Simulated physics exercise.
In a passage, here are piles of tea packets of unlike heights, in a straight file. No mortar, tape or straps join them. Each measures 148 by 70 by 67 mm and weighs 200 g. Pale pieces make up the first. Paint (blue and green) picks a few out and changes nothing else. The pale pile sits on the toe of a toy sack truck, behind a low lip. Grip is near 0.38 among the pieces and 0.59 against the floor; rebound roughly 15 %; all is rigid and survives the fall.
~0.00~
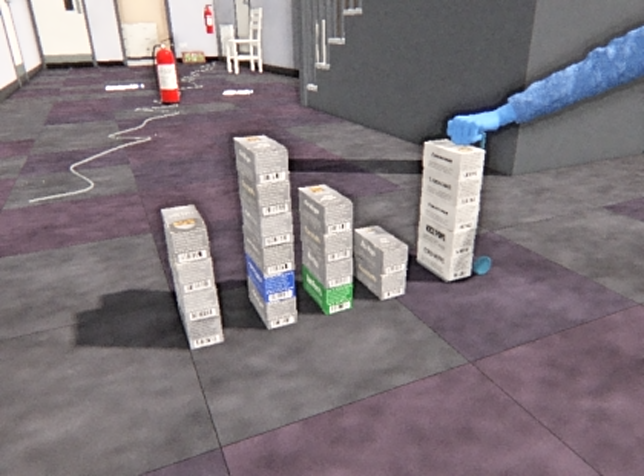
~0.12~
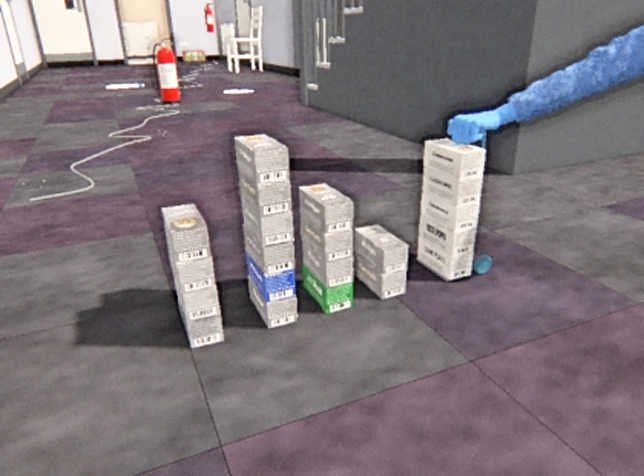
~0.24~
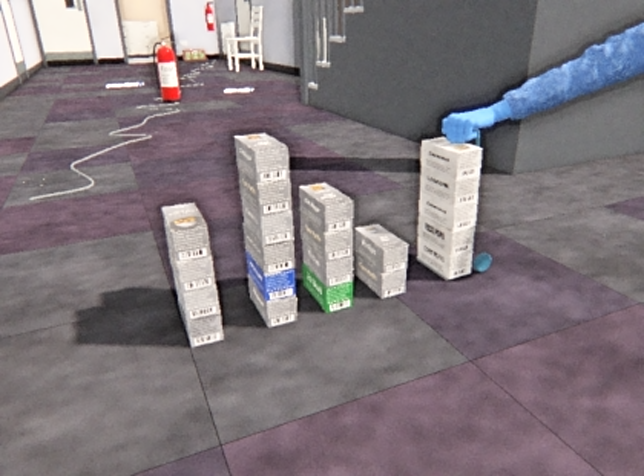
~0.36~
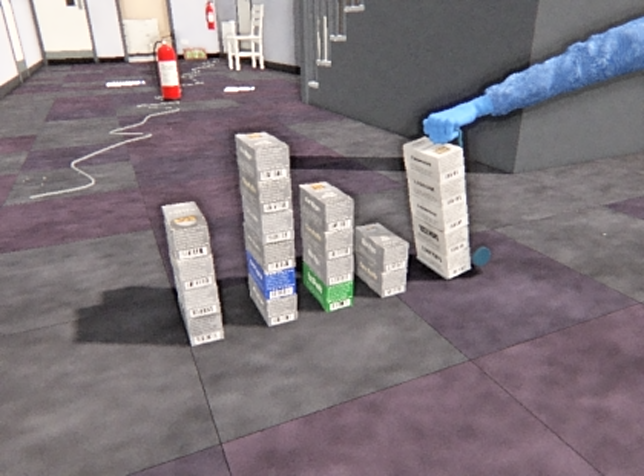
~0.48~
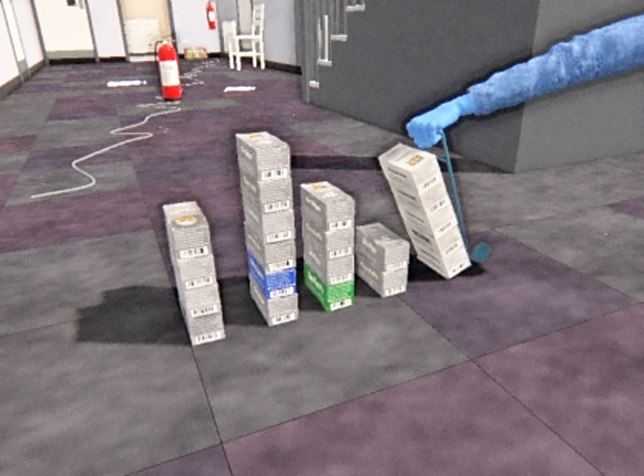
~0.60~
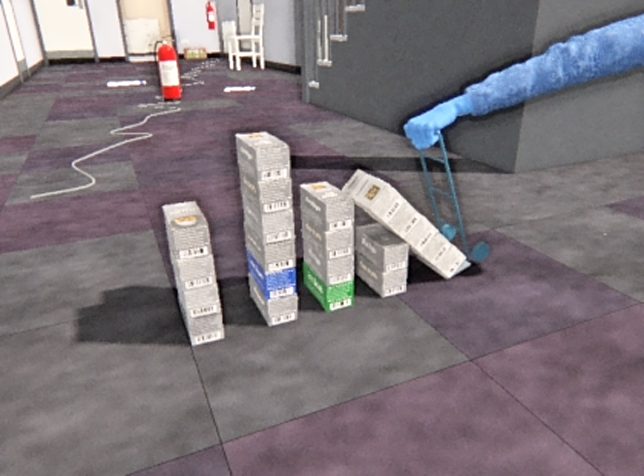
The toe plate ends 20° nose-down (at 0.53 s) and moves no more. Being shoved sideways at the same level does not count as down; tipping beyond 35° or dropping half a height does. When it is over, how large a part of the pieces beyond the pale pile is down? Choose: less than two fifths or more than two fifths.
Under two fifths of them.
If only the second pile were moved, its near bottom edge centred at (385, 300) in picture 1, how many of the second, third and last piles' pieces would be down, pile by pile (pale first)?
In that case second 0, third 0, last 0.
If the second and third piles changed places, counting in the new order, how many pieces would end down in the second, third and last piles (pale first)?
In that case second 4, third 1, last 4.
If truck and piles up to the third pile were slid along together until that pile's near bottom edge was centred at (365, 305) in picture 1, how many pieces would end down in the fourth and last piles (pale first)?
Then fourth 0, last 0.
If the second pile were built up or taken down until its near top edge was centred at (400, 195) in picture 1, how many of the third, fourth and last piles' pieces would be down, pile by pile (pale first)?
In that case third 3, fourth 6, last 4.
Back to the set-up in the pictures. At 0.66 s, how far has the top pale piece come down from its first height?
Some 10 cm lower.
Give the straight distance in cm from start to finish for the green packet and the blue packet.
Moved: Green 0, blue 0.
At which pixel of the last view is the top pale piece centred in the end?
Around (345, 229).
After 0.66 s, 5 of the pale pile down; none of the 16 other packets down, 2 disturbed.
After 0.76 s, 5 of the pale pile down; none of the 16 other packets down, 4 disturbed.
In the end (1.9 s), 5 of the pale pile down; none of the 16 other packets down, 4 disturbed; blue packet unmoved; green packet unmoved. That is 0 per cent. From the last view, middles, blue packet near (271, 270), green packet near (327, 283).
